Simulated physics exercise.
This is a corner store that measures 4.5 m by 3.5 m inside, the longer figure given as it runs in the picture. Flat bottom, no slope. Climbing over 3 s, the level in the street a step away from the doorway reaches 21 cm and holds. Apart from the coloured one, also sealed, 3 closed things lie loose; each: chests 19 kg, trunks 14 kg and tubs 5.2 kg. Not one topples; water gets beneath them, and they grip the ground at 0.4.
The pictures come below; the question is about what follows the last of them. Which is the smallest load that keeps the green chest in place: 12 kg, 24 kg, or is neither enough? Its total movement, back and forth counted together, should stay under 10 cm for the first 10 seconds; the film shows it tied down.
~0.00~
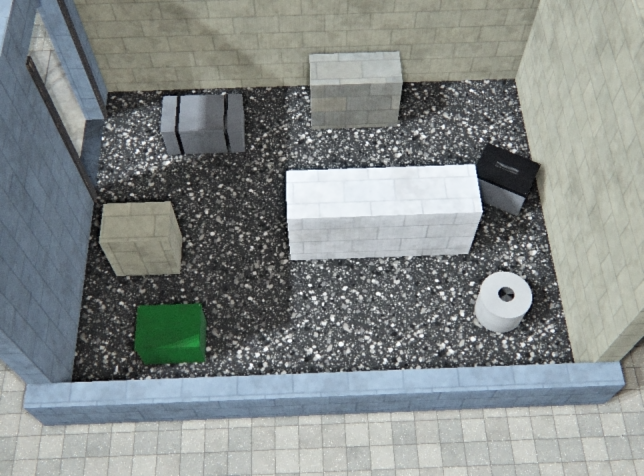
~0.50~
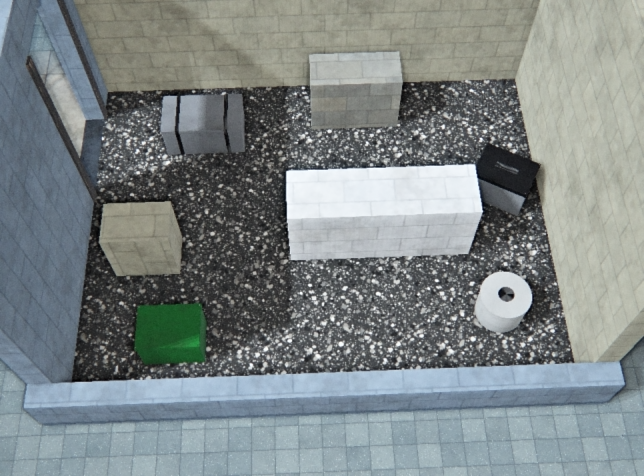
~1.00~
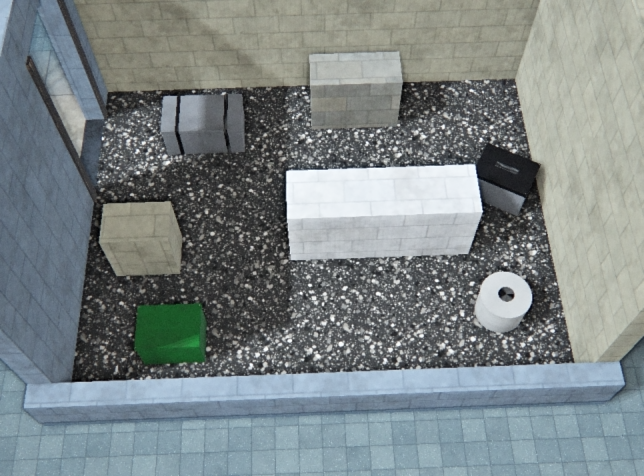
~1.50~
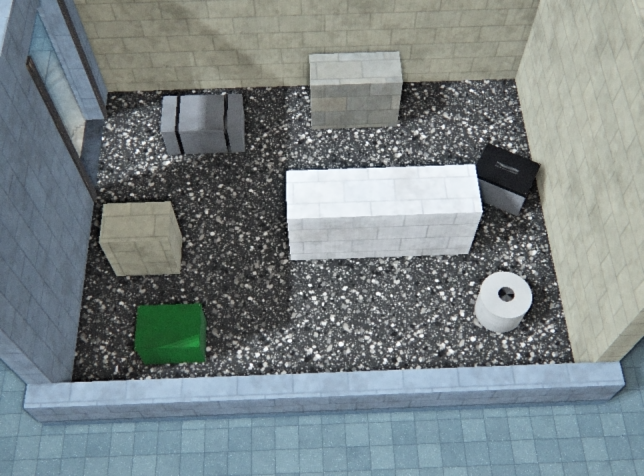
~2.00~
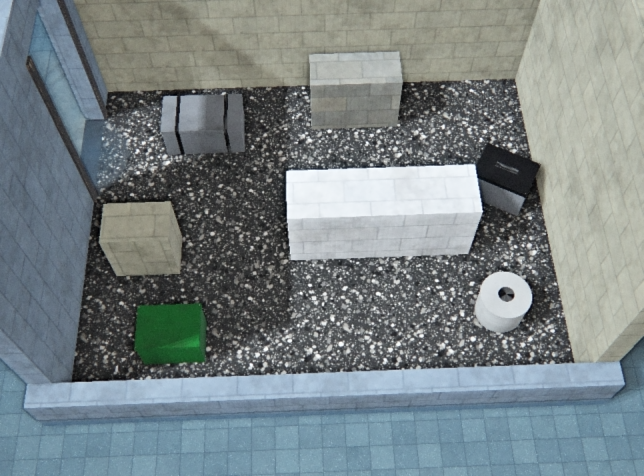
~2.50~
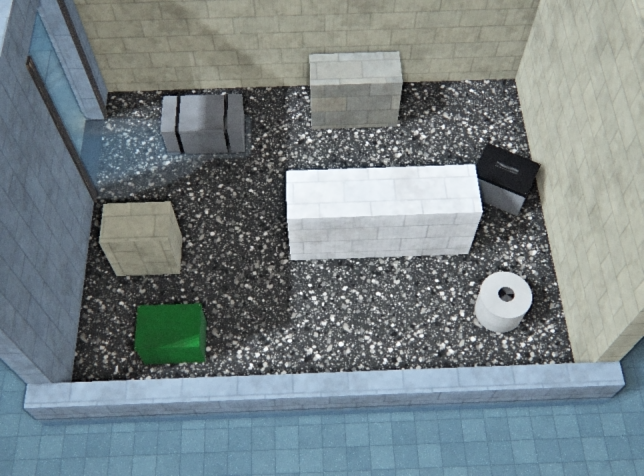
12 kg is enough.
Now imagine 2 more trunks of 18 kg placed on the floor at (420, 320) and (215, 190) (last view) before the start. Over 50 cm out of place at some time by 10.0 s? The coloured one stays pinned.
First stays inside, then exceeds it.
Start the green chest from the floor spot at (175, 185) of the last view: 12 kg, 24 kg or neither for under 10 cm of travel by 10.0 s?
Looking at the loads, neither keeps it.
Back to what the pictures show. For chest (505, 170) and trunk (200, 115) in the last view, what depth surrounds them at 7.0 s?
Roughly 6 and 7 cm.
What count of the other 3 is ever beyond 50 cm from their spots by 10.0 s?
That makes 2.
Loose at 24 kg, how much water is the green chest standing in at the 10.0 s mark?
Around 3 cm.
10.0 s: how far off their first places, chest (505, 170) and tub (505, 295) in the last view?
In turn: 100 cm, 50 cm.
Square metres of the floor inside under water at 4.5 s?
That flooded area is roughly 7.0 m2.
After 3.5 s the green chest would be 0 cm from its start with 12 kg and 0 cm from its start with 24 kg; 0 cm of water round it then.
After 4.5 s the green chest would be 0 cm from its start with 12 kg and 0 cm from its start with 24 kg; 0 cm of water round it then.
After 7.0 s the green chest would be 0 cm from its start with 12 kg and 0 cm from its start with 24 kg; 2 cm of water round it then.
After 10.0 s the green chest would be 0 cm from its start with 12 kg and 0 cm from its start with 24 kg; 3 cm of water round it then.
